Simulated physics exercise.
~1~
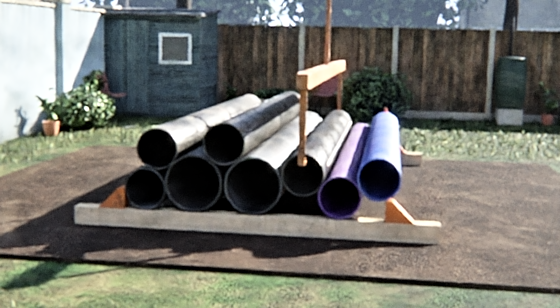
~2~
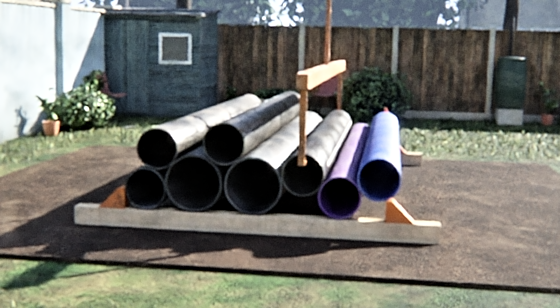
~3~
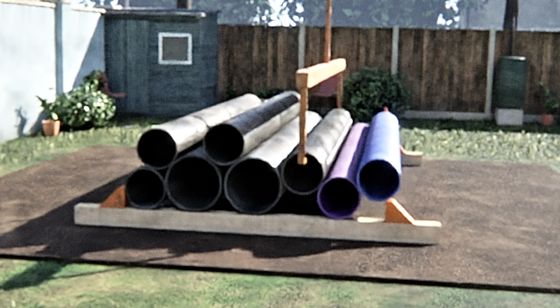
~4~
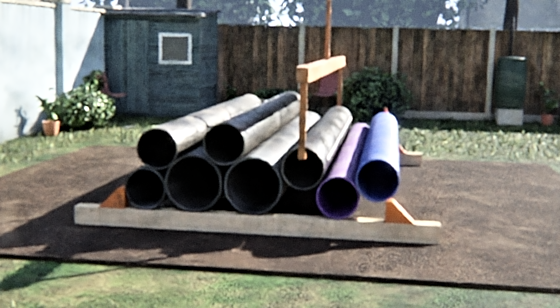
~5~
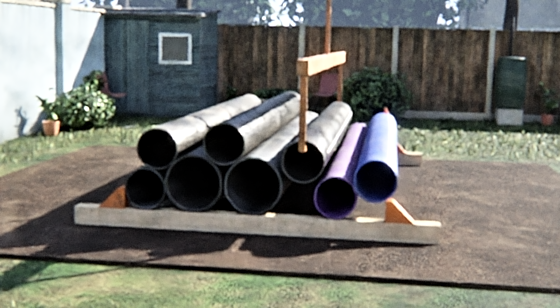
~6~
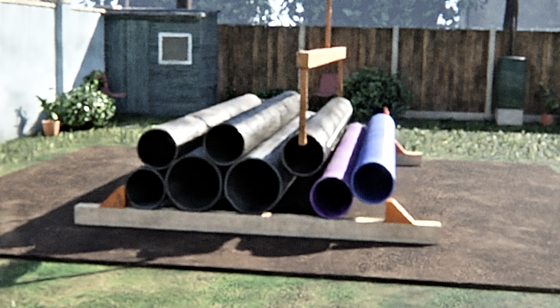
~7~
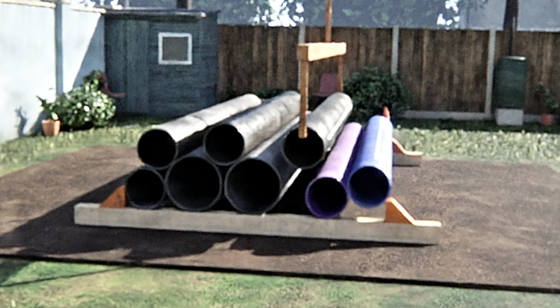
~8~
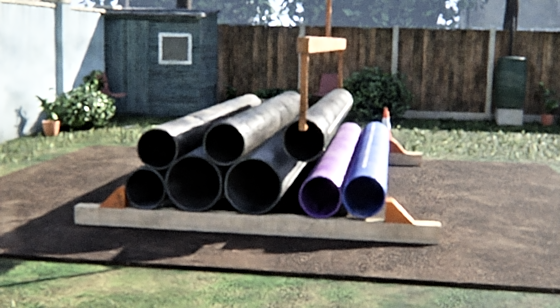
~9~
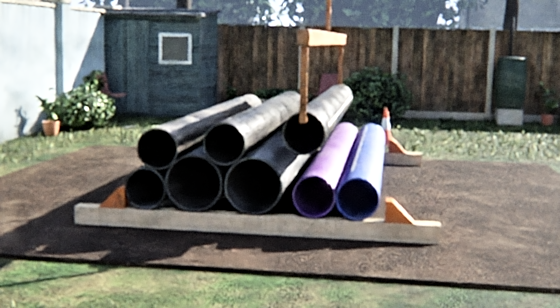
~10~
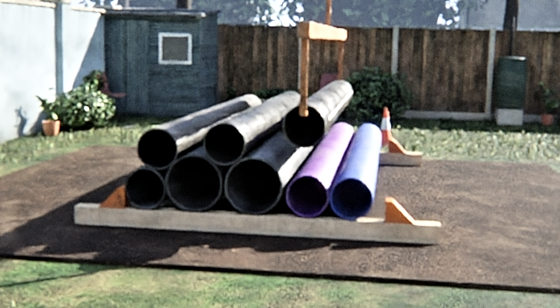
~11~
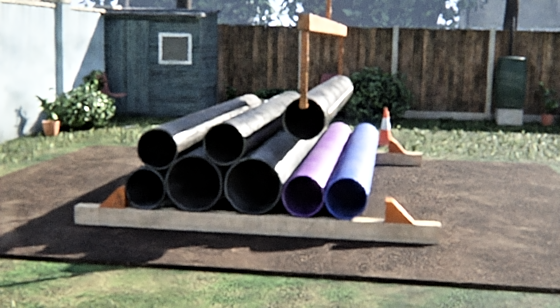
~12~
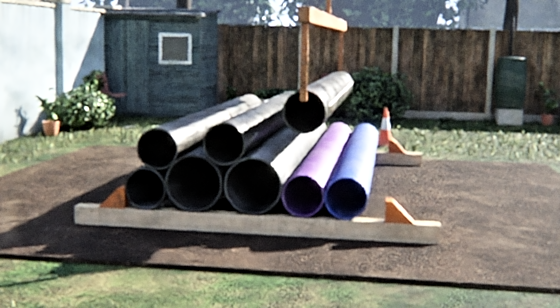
In a fenced backyard with a blue-grey shed, a stack of large hollow pipes lies on timber bearers over brown soil, seen from its open ends. Most are black, with a purple one and a blue one at the right, and an orange beam hangs over an upper black pipe. The beam rises, lifting that pipe out of the stack. As it clears, the purple pipe rolls left into the gap beneath, and the blue one rolls left and slightly down beside it. Both settle side by side, while the hoisted pipe hangs above the stack.
